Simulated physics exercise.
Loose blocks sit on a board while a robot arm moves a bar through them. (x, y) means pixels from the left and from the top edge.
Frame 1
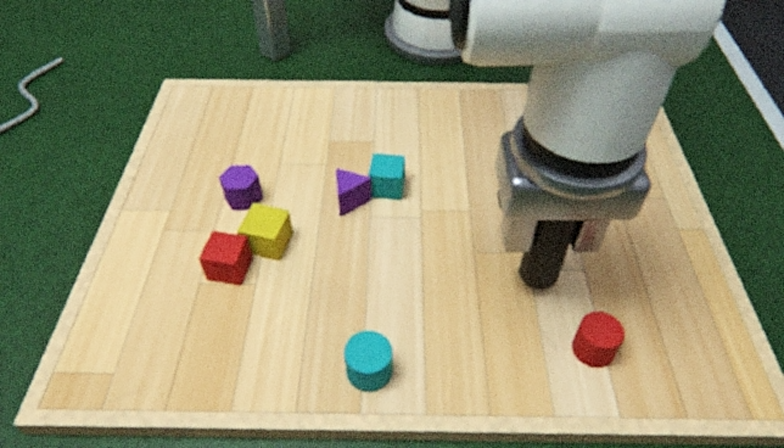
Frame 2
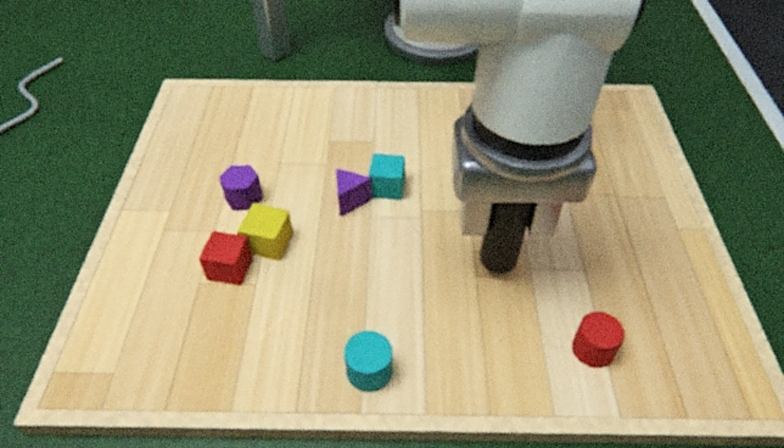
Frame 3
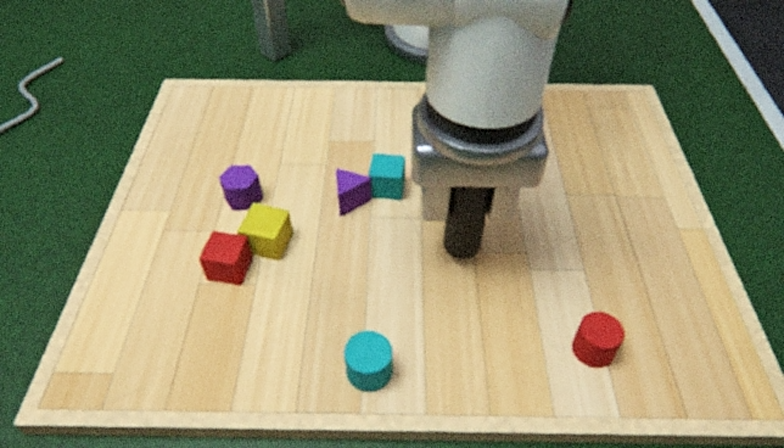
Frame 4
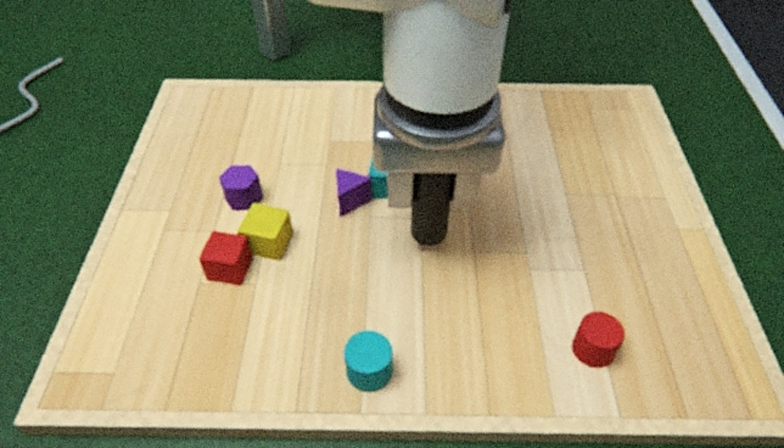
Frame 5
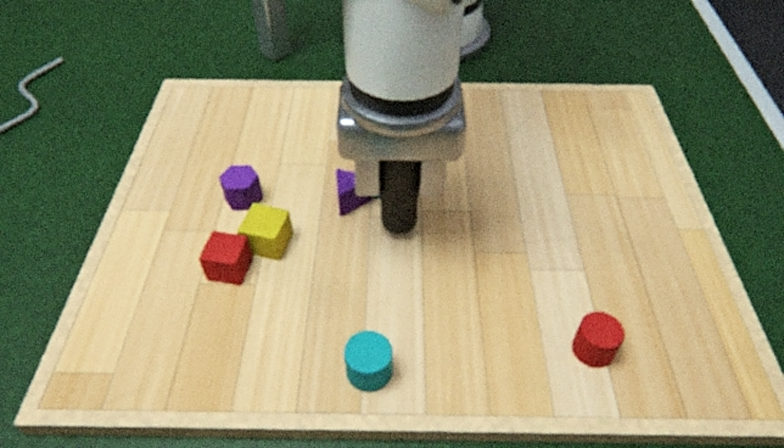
Robot arm sweeping a dark bar leftward above a wooden board of coloured blocks, passing in front of the turquoise square block.
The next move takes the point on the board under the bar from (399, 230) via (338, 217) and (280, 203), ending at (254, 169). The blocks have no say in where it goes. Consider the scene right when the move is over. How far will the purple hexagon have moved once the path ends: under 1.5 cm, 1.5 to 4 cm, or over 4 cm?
Medium: 1.5 to 4 cm.
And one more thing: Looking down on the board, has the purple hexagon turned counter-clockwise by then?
Yes, that is what happens.
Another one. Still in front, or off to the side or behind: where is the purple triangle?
The block gets away.
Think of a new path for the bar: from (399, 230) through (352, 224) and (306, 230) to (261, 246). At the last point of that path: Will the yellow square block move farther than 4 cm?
It seems so.
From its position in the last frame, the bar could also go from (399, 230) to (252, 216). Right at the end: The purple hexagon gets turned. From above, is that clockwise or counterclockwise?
From above, it turns clockwise.
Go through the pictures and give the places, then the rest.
In the first frame, bar's lower end at (538, 274); purple hexagon at (238, 176); yellow square block at (264, 220); purple triangle at (349, 180).
In the second frame, bar at (498, 259); blocks still.
In the third frame, bar at (462, 245); blocks still.
In the fourth frame, bar at (429, 232); blocks still.
In the fifth frame, bar at (399, 221); purple hexagon at (238, 176); yellow square block at (264, 220); purple triangle at (349, 180).
What follows on the original path. One third of the way, bar at (336, 208); purple triangle at (336, 173), turned 50° clockwise.
Two thirds of the way, bar at (279, 194); purple triangle at (333, 172), turned 60° clockwise.
At the end, bar at (252, 160); purple hexagon at (220, 170), turned 55° anticlockwise; yellow square block still; purple triangle at (333, 172), turned 60° clockwise.
